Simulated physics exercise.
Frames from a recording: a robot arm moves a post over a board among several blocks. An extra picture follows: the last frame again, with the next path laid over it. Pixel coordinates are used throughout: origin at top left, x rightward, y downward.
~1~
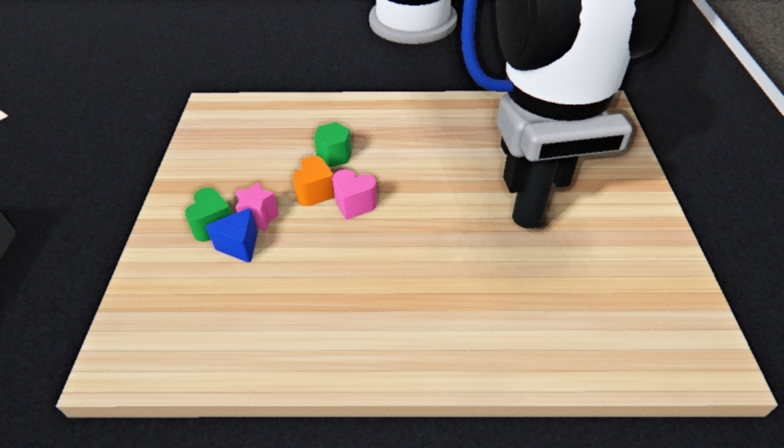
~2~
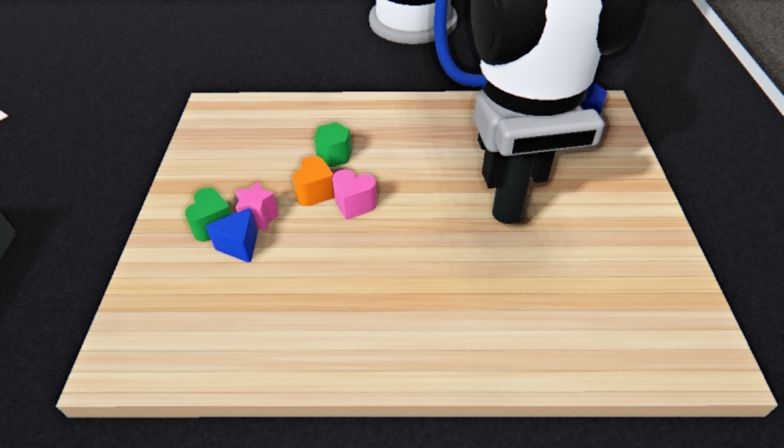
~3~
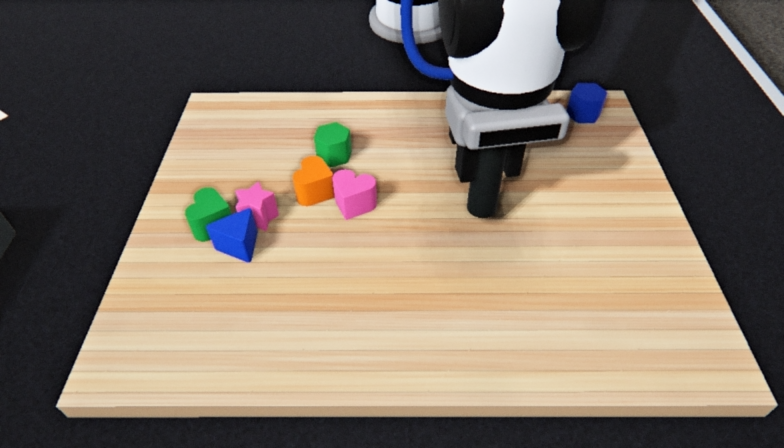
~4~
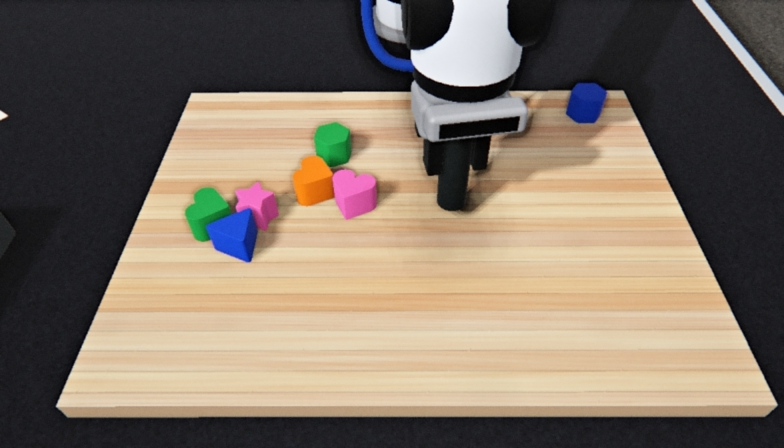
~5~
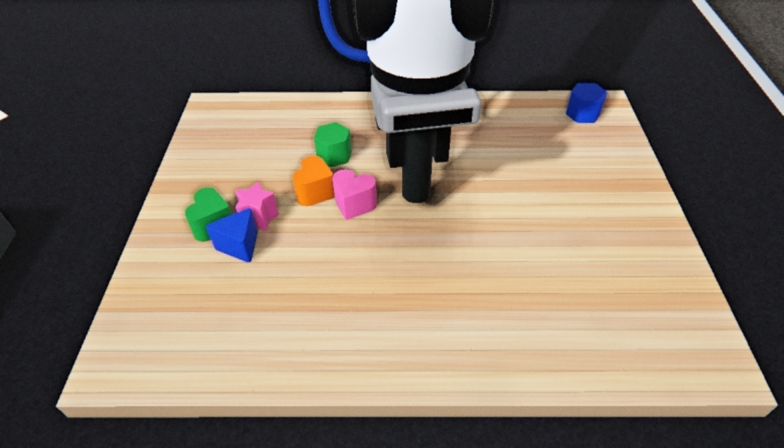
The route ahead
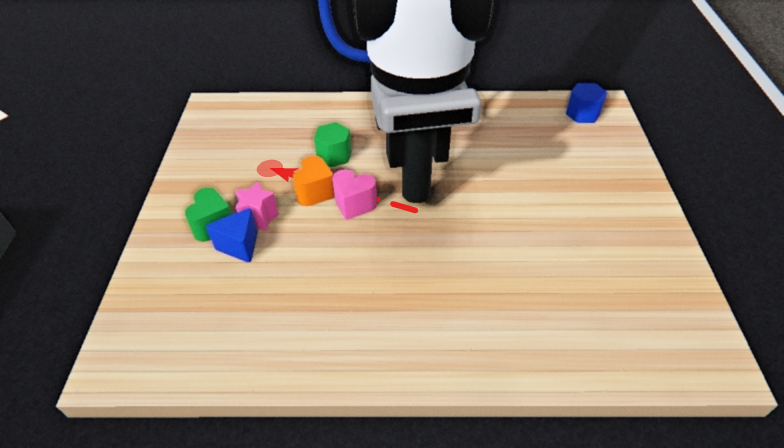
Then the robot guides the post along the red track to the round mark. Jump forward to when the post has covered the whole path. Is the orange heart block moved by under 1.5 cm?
No.
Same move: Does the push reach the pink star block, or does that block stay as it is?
From what I can tell, it will keep its place.
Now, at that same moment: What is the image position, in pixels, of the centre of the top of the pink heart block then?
Just about (303, 183).
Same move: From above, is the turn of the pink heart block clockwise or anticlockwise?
My answer: Anticlockwise.
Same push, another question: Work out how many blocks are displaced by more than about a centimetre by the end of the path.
The answer is two blocks.
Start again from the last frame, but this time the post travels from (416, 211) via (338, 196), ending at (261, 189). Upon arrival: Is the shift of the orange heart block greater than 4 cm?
Yes
Path on the board, from (416, 211) directly to (270, 168).
On the path given first. One third of the way, post at (362, 179); orange heart block at (291, 168), turned 35° clockwise; pink heart block at (326, 181), turned 25° anticlockwise.
Two thirds of the way, post at (313, 165); orange heart block at (278, 168), turned 60° clockwise; pink heart block at (303, 183), turned 90° anticlockwise.
At the end, post at (266, 152); pink star block in place; orange heart block at (255, 167), turned 15° anticlockwise; green six-sided block in place; pink heart block at (303, 183), turned 90° anticlockwise.
